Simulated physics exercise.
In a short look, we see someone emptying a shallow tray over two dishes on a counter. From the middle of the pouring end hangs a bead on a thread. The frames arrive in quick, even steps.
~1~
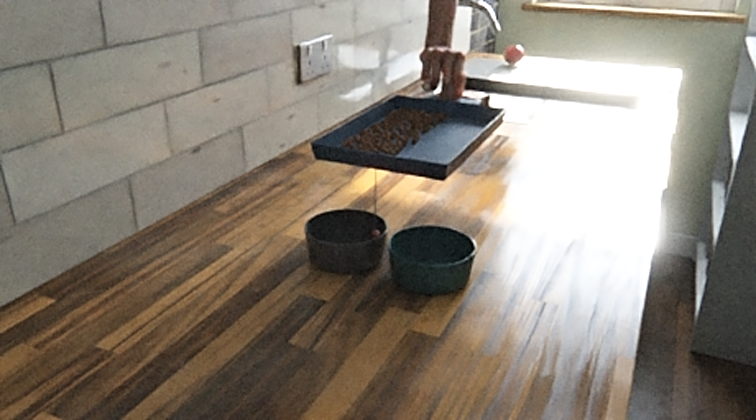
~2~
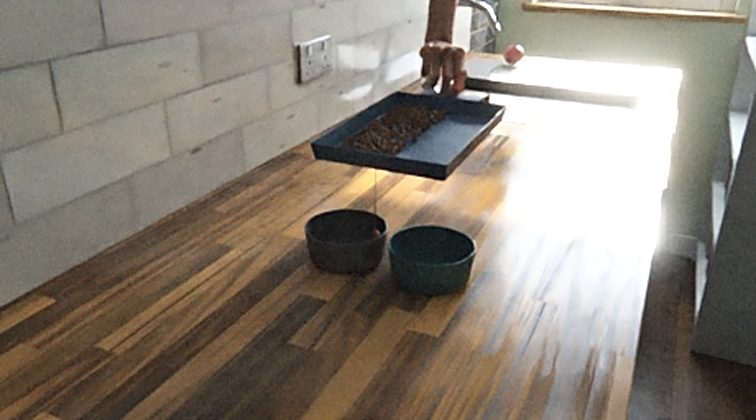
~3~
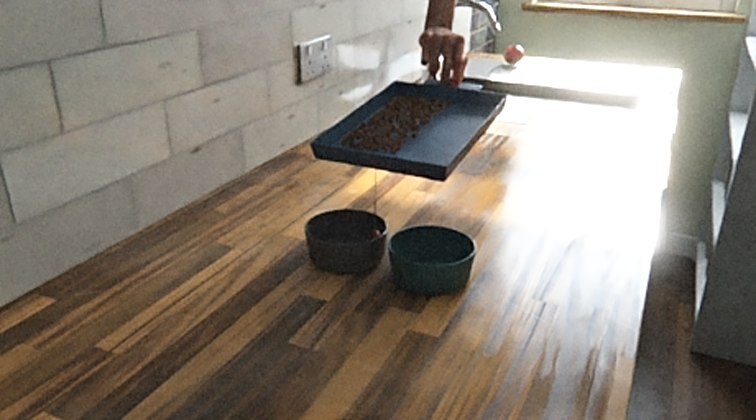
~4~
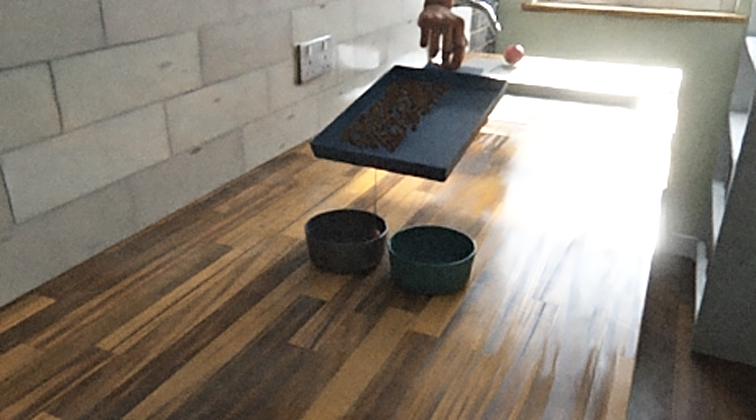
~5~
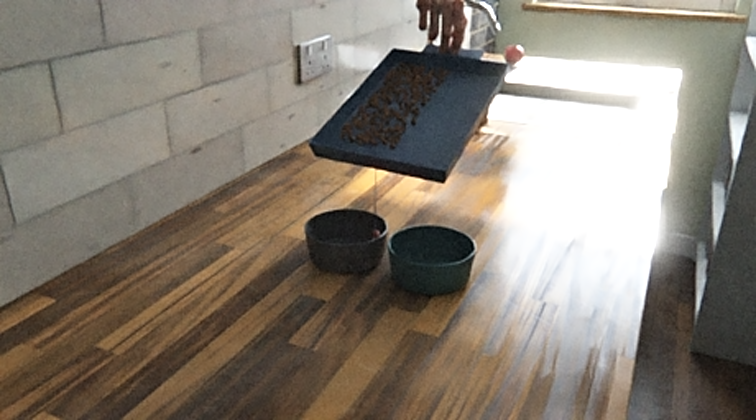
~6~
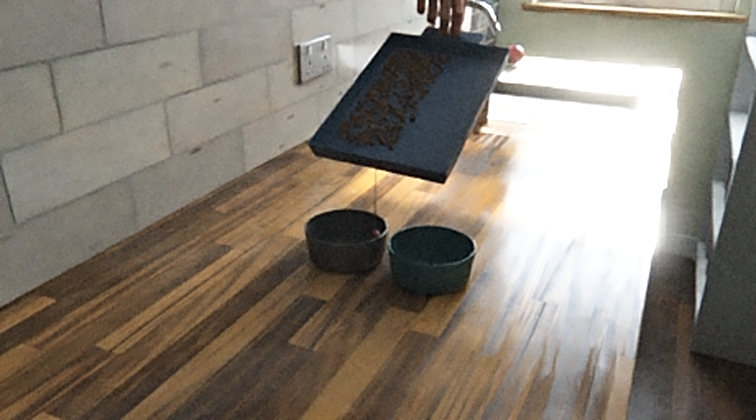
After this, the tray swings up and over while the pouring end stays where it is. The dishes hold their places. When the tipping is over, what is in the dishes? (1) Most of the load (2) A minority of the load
Option 2: A minority of the load.
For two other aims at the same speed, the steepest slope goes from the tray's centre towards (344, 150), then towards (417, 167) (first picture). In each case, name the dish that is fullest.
The left-side dish first and The right-side dish second.
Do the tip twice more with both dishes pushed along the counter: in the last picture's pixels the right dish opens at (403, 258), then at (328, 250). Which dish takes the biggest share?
Trial one goes to the right of the two, trial two to the right of the two.
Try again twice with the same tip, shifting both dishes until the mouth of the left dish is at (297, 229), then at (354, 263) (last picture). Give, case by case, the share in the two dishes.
Close to 40 in a hundred, then close to 90 in a hundred.
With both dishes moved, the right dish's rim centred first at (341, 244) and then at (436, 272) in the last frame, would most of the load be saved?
Well, a minority share the first time and a majority share the next.
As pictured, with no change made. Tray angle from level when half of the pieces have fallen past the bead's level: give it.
Somewhere near 110 degrees, I'd say.
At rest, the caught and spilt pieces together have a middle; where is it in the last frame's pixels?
Close to (377, 315).
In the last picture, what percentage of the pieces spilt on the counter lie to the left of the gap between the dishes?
60 %, near enough.
Shortly afterwards, tray tipped steeply; the bulk on the tray; near a quarter in the air.
Next, tray tipped past a quarter turn; near a third on the tray; only a few in the right dish; near a third outside both; near a quarter in the air.
Some moments later, tray tipped past a quarter turn; the whole lot outside both.
In the end, tray tipped past a quarter turn; none at all in the right dish; none at all in the left dish; the whole lot outside both.
